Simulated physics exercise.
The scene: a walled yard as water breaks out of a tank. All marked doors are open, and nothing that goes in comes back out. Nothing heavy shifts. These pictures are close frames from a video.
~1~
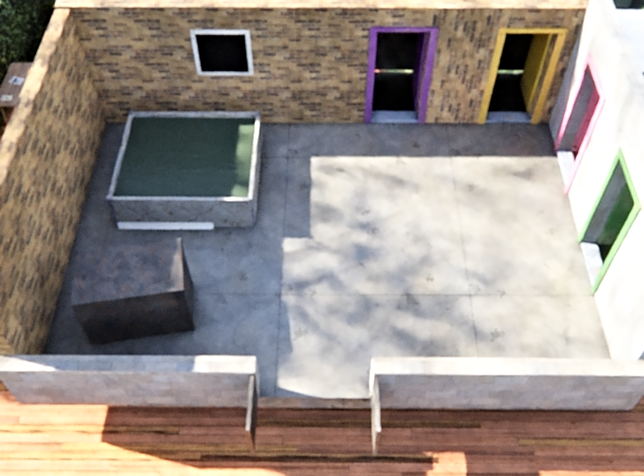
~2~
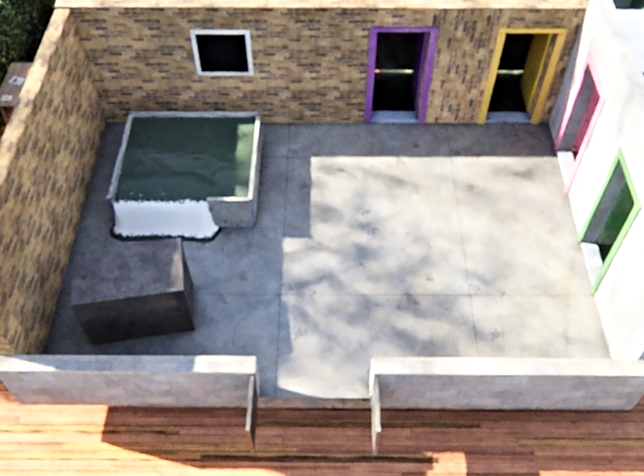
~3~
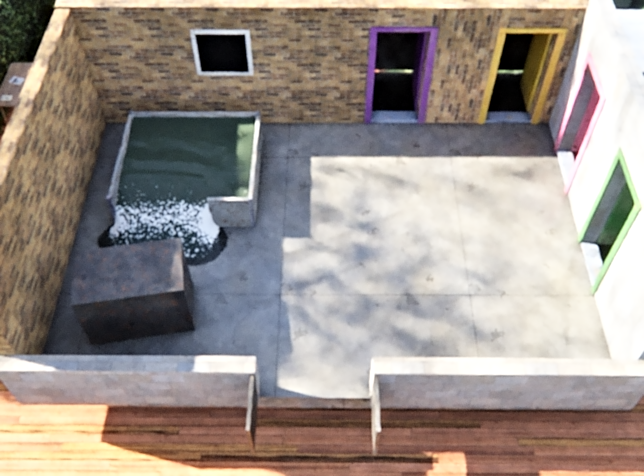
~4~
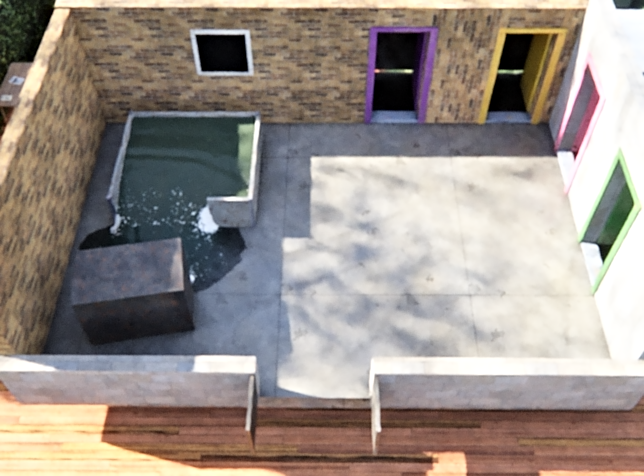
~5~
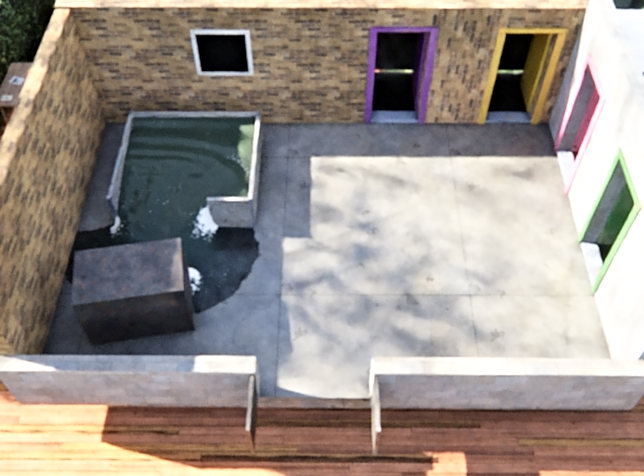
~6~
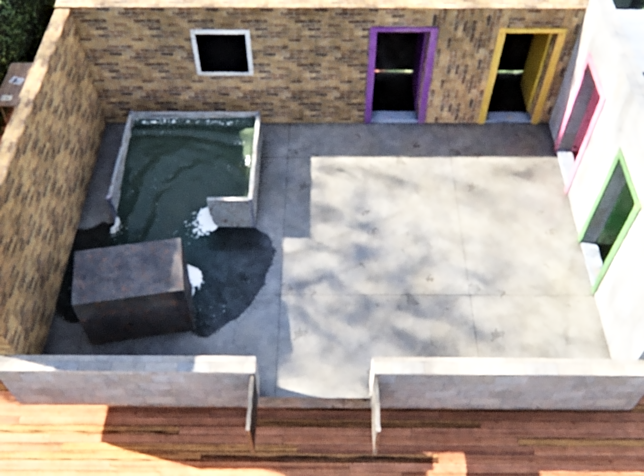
Water burst through the front of a raised tank in a walled yard, foamed onto the concrete, then spread around a dark block and along the floor on both sides of it.
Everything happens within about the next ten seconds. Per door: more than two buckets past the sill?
Most likely the yellow door gets two buckets or less; most likely the pink door gets two buckets or less; most likely the purple door gets two buckets or less; most likely the green door gets too much water.
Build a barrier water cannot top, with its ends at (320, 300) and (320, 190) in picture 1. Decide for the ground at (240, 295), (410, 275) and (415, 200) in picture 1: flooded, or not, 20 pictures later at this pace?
Taking the three spots in turn, they are inundated, unwetted and unwetted.
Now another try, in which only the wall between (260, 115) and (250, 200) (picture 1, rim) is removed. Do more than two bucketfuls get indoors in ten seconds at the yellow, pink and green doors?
Yellow: Exceeds the limit; pink: Exceeds the limit; green: Exceeds the limit.
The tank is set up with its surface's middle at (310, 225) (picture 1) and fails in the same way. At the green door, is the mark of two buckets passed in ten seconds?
As far as I can tell, green stays within limits.
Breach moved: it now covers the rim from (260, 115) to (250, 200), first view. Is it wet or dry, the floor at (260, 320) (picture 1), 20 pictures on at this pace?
At that place: No water.
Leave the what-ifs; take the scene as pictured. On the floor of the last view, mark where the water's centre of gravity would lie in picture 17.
The spot I would choose is (166, 235).
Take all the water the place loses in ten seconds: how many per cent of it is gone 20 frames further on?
Near 30 in a hundred.
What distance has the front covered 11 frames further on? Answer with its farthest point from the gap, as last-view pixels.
Best guess: Near (381, 382).
A moment on, water covers 15 % of the floor; the yellow door not reached, the pink door not reached, the purple door not reached, the green door not reached.
Next, water covers 30 % of the floor; the yellow door not reached, the pink door not reached, the purple door not reached, the green door not reached.
Then, water covers 55 % of the floor; the yellow door not reached, the pink door not reached, the purple door not reached, the green door not reached.
Later, water covers 75 % of the floor; the yellow door not reached, the pink door not reached, the purple door wet at the sill, nothing in, the green door under two buckets in.
In the end, water covers 90 % of the floor; the yellow door under two buckets in, the pink door wet at the sill, nothing in, the purple door wet at the sill, nothing in, the green door over two buckets in.
